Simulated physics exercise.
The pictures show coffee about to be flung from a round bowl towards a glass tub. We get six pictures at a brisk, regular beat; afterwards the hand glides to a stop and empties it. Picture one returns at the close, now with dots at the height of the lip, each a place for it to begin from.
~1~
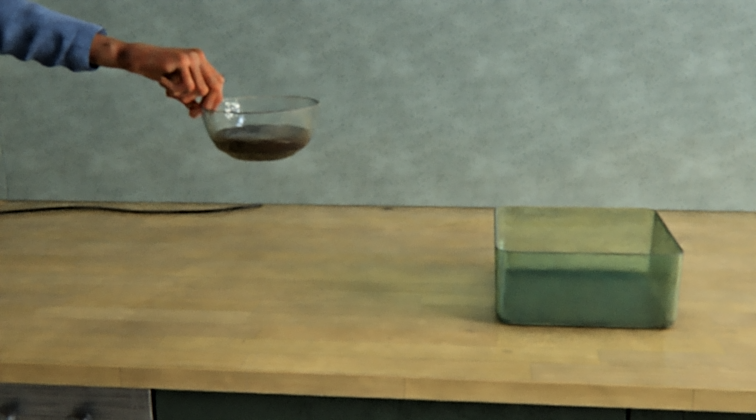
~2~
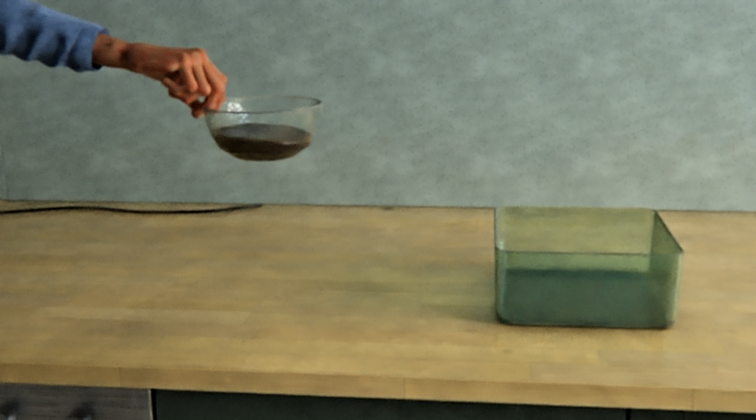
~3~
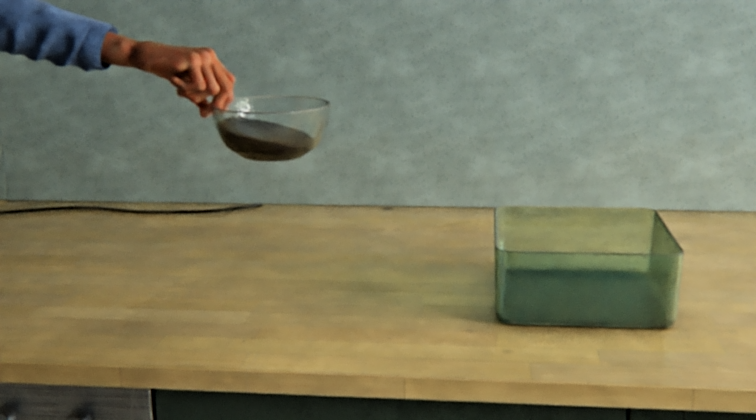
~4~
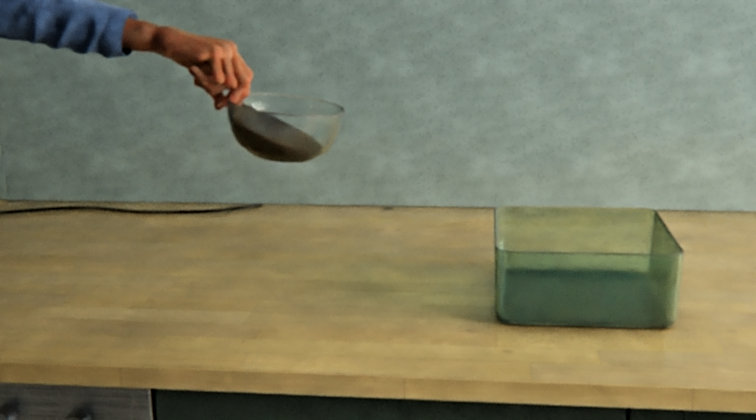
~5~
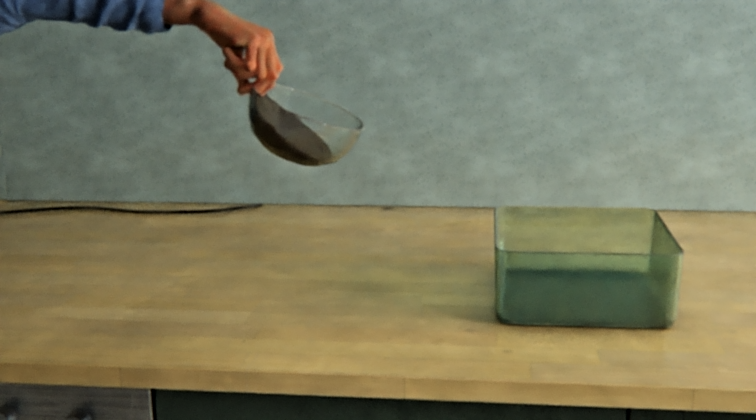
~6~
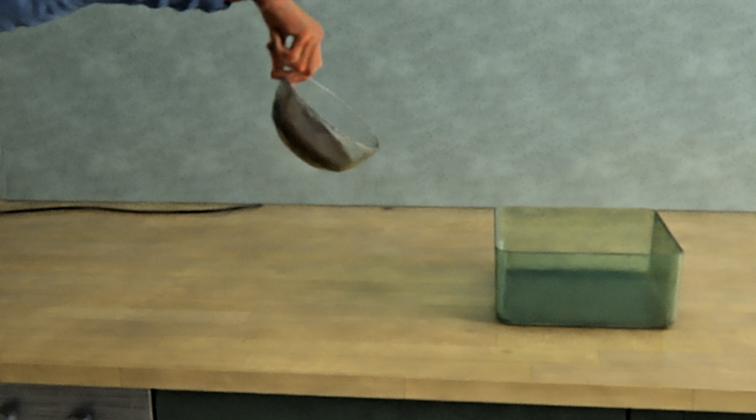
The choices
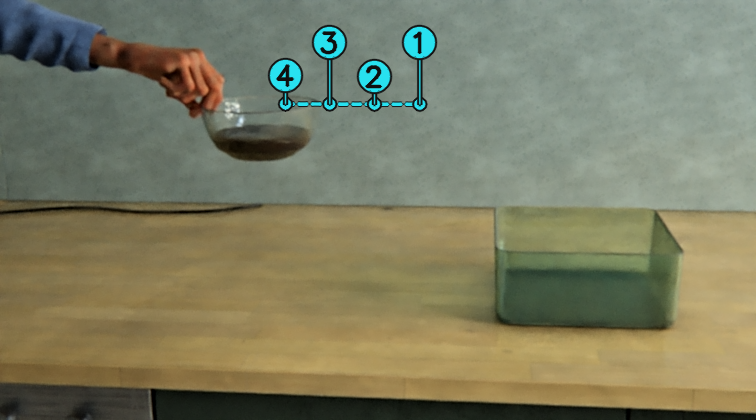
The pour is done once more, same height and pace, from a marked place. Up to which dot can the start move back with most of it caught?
The answer is spot 2.
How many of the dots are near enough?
Two.
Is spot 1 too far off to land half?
No, not at all.
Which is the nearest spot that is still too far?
Here it is spot 3.
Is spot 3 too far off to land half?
Yes, that goes wrong.
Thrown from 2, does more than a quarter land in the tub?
Yes, it does.
On the marked copy, 1 at (419, 104); 2 at (374, 104); 3 at (329, 104); 4 at (285, 103).
Choosing 1, about 75 % lands in the tub, 10 % falls short and 15 % goes beside or beyond.
Choosing 2, about 70 % lands in the tub, 13 % falls short and 17 % goes beside or beyond.
Choosing 3, about 12 % lands in the tub, 85 % falls short and 3 % goes beside or beyond.
Choosing 4, about 0 % lands in the tub, 97 % falls short and 3 % goes beside or beyond.
